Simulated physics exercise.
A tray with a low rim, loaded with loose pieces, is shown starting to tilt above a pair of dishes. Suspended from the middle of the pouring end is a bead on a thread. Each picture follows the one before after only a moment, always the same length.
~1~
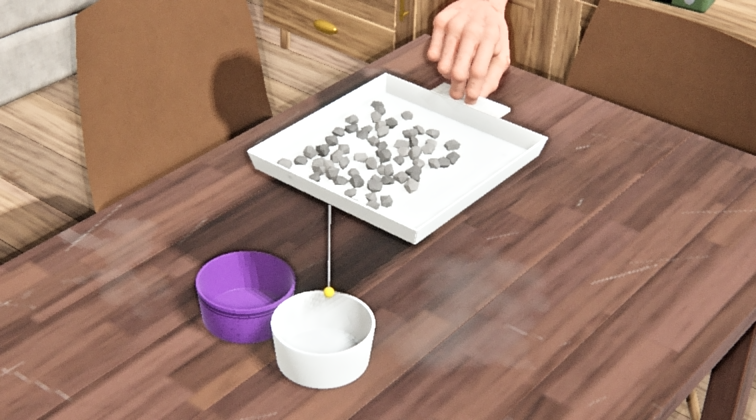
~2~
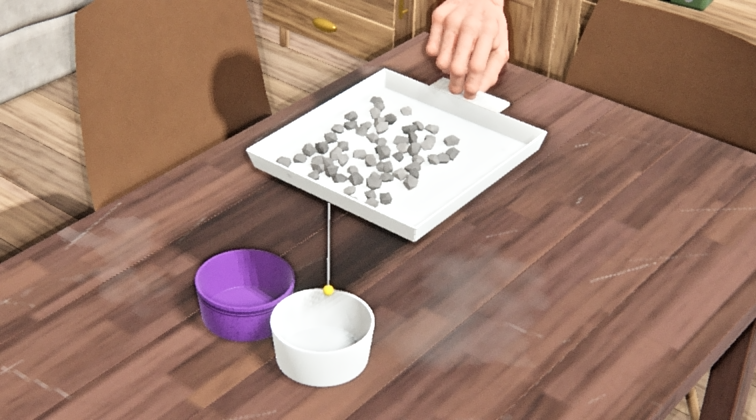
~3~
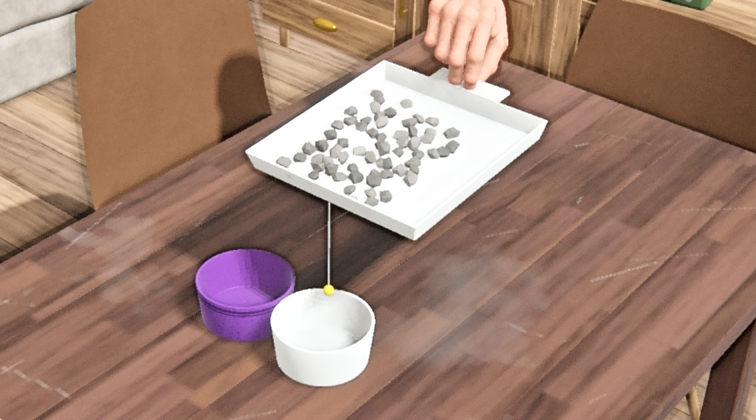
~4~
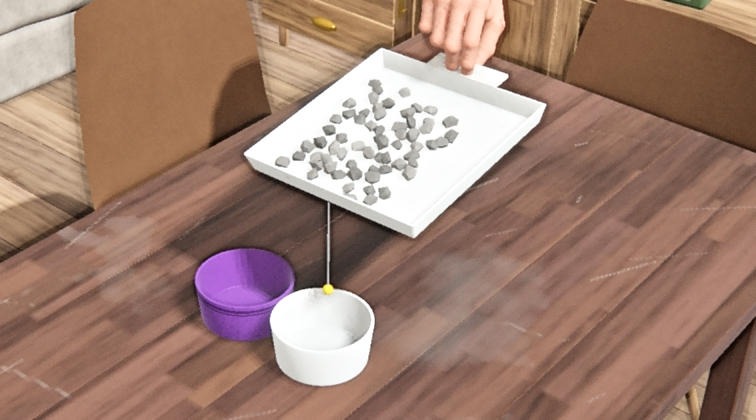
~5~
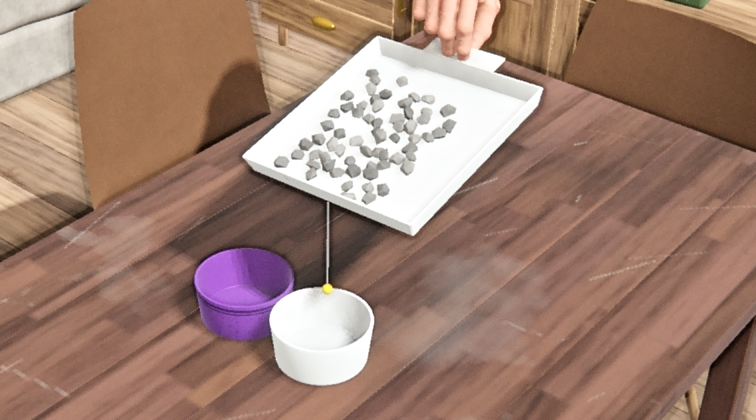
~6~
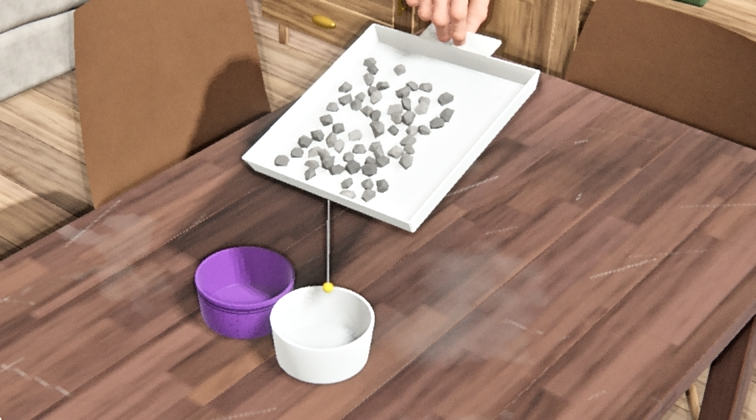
A hand raises the handled end of a white tray of gray stones, tilting it steadily toward its front edge as a few stones shift slightly, above a purple dish, a white dish and a yellow bead hanging nearly still.
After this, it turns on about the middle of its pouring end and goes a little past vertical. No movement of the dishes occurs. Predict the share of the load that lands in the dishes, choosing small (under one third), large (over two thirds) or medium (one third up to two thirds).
Large.
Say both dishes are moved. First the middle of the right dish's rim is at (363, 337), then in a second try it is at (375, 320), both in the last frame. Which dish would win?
First try: The left-hand one. Second try: The left-hand one.
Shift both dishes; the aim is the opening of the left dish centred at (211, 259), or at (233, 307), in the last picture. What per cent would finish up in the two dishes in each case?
90 and 70 in a hundred.
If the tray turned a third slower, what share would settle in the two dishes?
Roughly 90 in a hundred.
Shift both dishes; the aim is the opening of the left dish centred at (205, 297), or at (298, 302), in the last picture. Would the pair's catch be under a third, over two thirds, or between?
Spot one, in the middle band; spot two, the middle third.
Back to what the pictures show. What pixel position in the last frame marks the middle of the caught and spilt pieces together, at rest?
I'd place the middle at about (251, 307).
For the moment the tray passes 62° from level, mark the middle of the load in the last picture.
The load is centred around (306, 163).
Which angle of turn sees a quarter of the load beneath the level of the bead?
Around 95°, give or take.
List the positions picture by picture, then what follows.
In the first frame, corners of the pouring end (256, 151) and (416, 226), level; middle of the load (384, 157), bits of gravel; left dish (212, 318); right dish (290, 362); bead on its thread (329, 293).
In the second frame, corners of the pouring end (255, 149) and (415, 223), level; middle of the load (383, 154).
In the third frame, corners of the pouring end (254, 151) and (414, 222), tipped barely, lowest at the left corner; middle of the load (383, 150).
In the fourth frame, corners of the pouring end (252, 153) and (412, 221), tipped a little, lowest at the left corner; middle of the load (381, 143).
In the fifth frame, corners of the pouring end (250, 155) and (410, 219), tipped a little, lowest at the left corner; middle of the load (379, 137).
In the sixth frame, corners of the pouring end (250, 156) and (408, 217), tipped clearly, lowest at the left corner; middle of the load (378, 131), just a few on the move; left dish (212, 313); right dish (289, 357).
Just after the last frame, tray tipped steeply; every one on the tray.
A moment on, tray tipped past a quarter turn; roughly a third on the tray; about a tenth in the right dish; roughly a quarter in the left dish; just a few outside both; roughly a quarter in the air.
Further on, tray tipped past a quarter turn; roughly a quarter in the right dish; roughly two thirds in the left dish; about a tenth outside both.
When it is over, tray tipped past a quarter turn; roughly a quarter in the right dish; roughly two thirds in the left dish; about a tenth outside both.
